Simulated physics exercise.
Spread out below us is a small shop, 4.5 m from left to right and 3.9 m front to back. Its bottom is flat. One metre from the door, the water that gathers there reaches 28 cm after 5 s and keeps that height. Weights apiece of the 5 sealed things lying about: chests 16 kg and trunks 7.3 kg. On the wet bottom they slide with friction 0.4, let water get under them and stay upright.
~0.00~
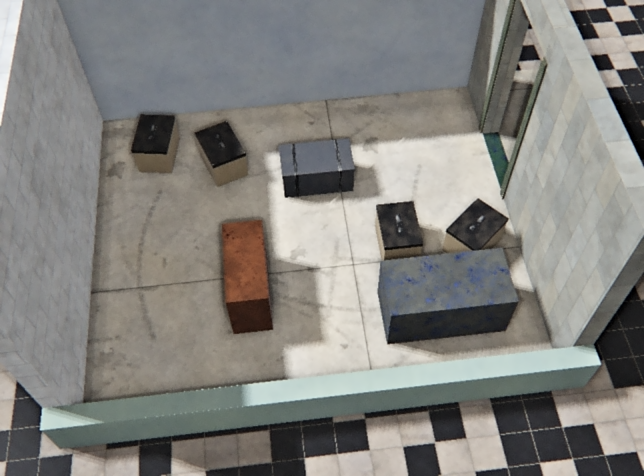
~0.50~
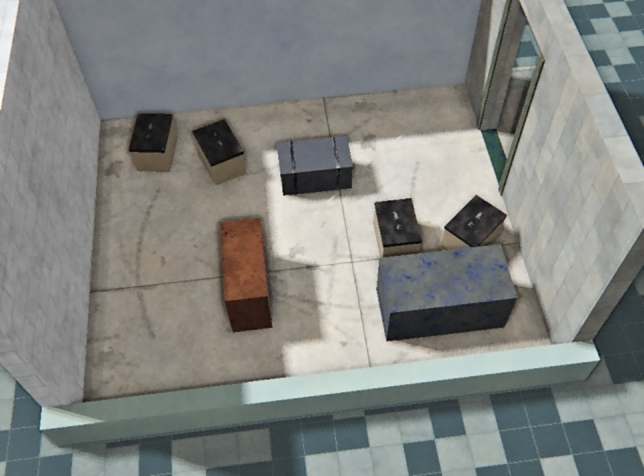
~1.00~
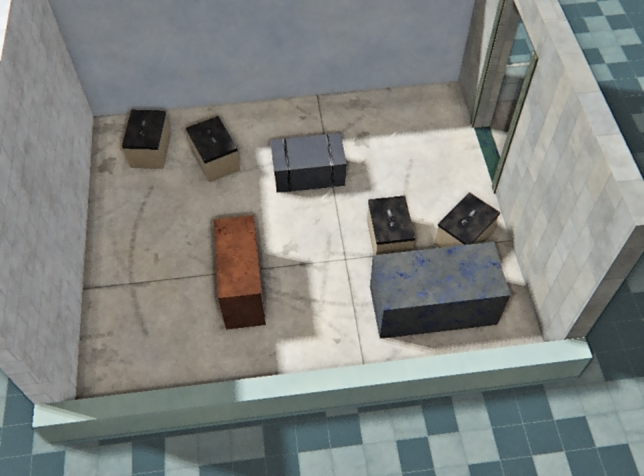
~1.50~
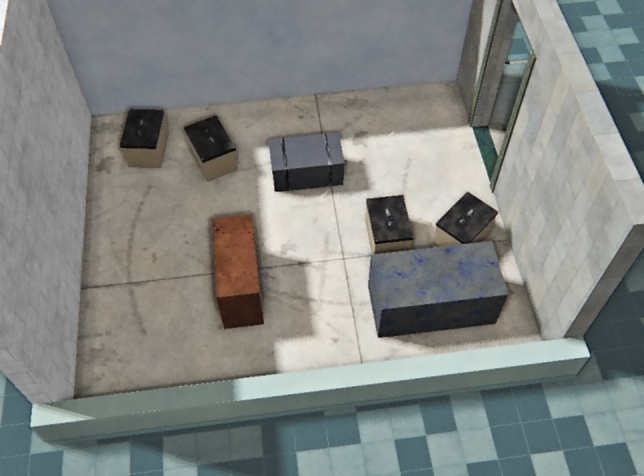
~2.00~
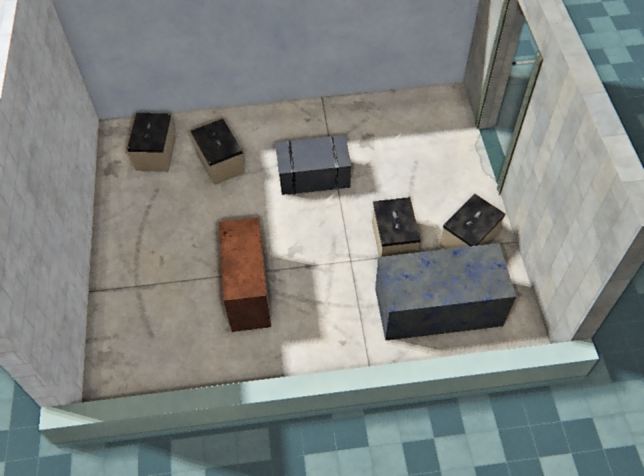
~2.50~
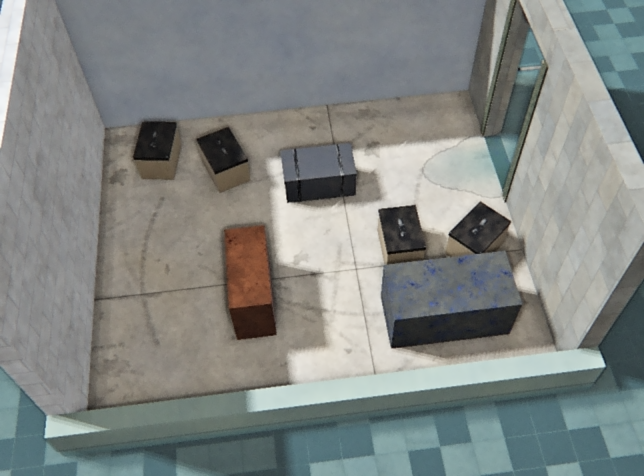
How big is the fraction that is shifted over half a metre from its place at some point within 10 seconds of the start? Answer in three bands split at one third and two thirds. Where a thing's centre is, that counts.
Two thirds or more.
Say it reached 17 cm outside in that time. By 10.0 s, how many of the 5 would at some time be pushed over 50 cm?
That would give 0.
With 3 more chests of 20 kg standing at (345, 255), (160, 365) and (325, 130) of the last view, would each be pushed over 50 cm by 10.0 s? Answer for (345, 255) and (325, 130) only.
Taking them in order, the first is beyond that distance and the second is beyond that distance.
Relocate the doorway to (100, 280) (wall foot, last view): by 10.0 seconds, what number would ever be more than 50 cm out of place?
Then the count would be 2.
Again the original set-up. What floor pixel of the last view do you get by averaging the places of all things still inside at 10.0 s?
Averaged position, last view: Near pixel (269, 316).
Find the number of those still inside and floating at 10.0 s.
At that moment 3.
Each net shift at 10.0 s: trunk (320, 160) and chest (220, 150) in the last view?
In turn: 250 cm, 250 cm.
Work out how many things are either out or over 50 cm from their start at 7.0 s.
By my tally, 2.
After 3.5 s 0 of 5 are over 50 cm from their spots; 0 afloat.
After 4.5 s 0 of 5 are over 50 cm from their spots; 0 afloat.
After 7.0 s 2 of 5 are over 50 cm from their spots; 1 afloat.
After 10.0 s 4 of 5 are over 50 cm from their spots, and 4 have been at some point; 3 afloat.
